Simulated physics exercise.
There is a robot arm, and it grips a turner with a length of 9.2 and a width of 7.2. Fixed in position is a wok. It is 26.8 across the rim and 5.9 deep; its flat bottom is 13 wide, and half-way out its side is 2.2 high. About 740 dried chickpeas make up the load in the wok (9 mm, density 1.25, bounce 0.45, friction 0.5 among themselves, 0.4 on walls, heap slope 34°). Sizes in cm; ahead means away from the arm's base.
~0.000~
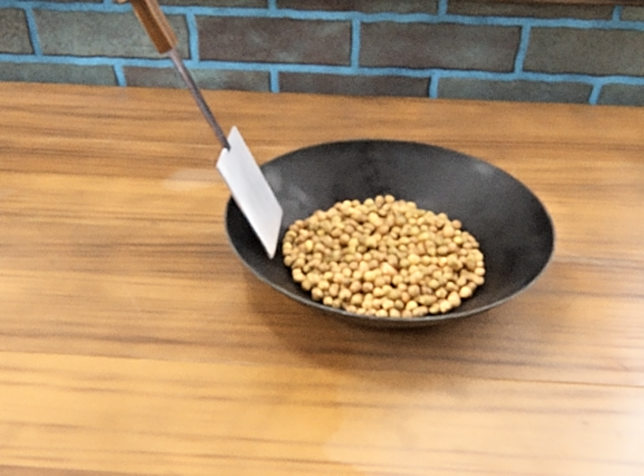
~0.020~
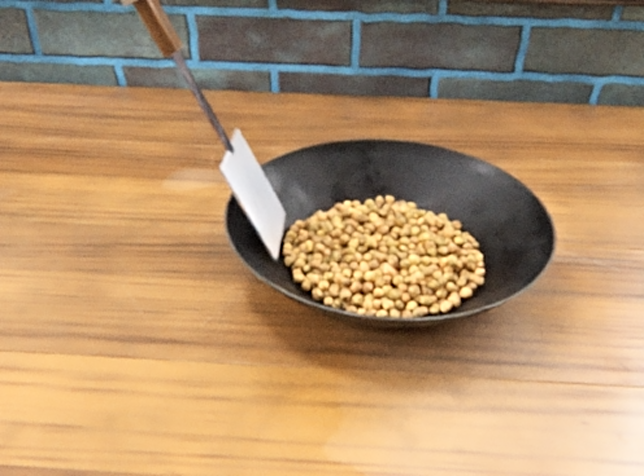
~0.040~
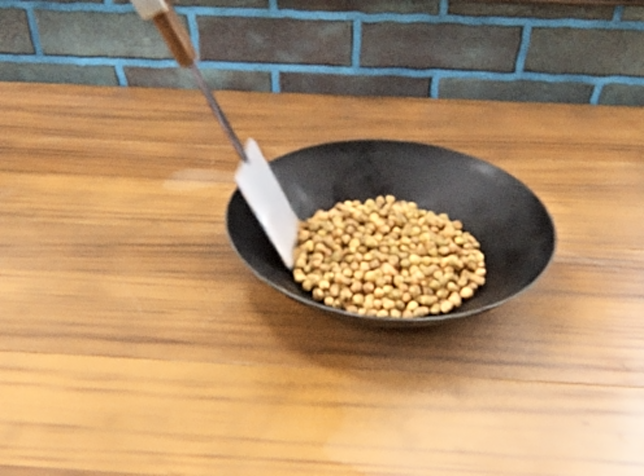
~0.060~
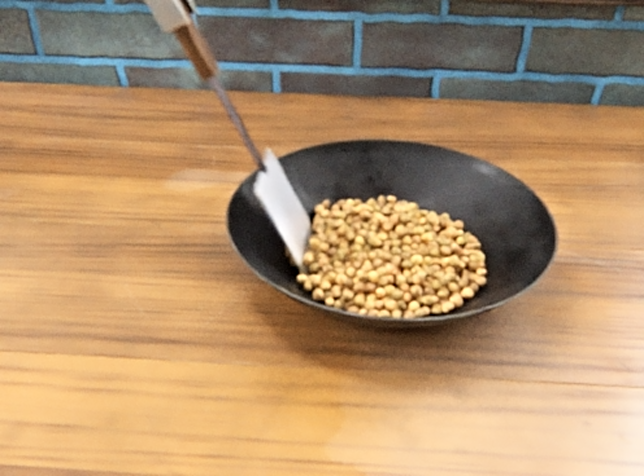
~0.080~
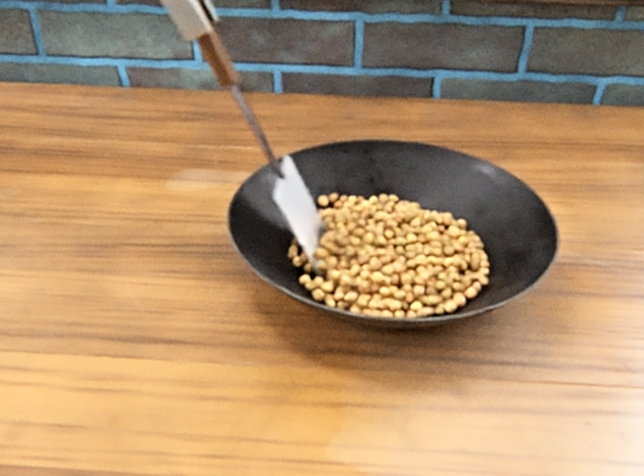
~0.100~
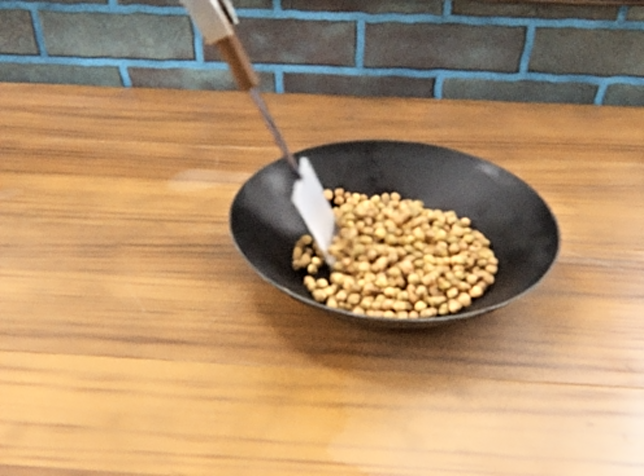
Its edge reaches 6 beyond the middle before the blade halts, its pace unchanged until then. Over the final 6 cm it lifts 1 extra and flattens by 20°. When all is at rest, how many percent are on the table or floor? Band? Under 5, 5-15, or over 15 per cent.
Under 5 per cent.
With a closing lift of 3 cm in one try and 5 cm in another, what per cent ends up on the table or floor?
It comes to around 0 per cent on the first try and around 0 per cent on the second.
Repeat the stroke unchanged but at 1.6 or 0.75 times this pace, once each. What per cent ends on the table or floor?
Roughly 0 % and roughly 0 %.
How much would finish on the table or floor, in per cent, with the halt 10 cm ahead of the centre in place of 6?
I'd expect close to 30 per cent then.
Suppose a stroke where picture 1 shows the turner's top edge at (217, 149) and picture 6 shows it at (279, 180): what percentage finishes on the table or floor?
Around 0 per cent finishes on the table or floor.
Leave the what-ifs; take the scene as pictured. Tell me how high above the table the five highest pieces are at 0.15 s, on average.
About 4 centimetres.
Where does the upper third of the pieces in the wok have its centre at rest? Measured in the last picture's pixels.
(489, 236).
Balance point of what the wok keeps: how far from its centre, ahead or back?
Roughly 4.0 cm ahead.
After 0.15 s, sloping 65°, highest piece 5 above the table; 736 in the wok.
After 0.20 s, sloping 55°, highest piece 5 above the table; 736 in the wok.
After 0.42 s, sloping 45°, highest piece 6 above the table; 735 in the wok, 1 on the blade or in flight.
After 1.47 s, sloping 45°, highest piece 6 above the table; 735 in the wok, 1 on the table or floor.
In the end, 735 in the wok, 1 on the table or floor. That is 0 % on the table or floor.
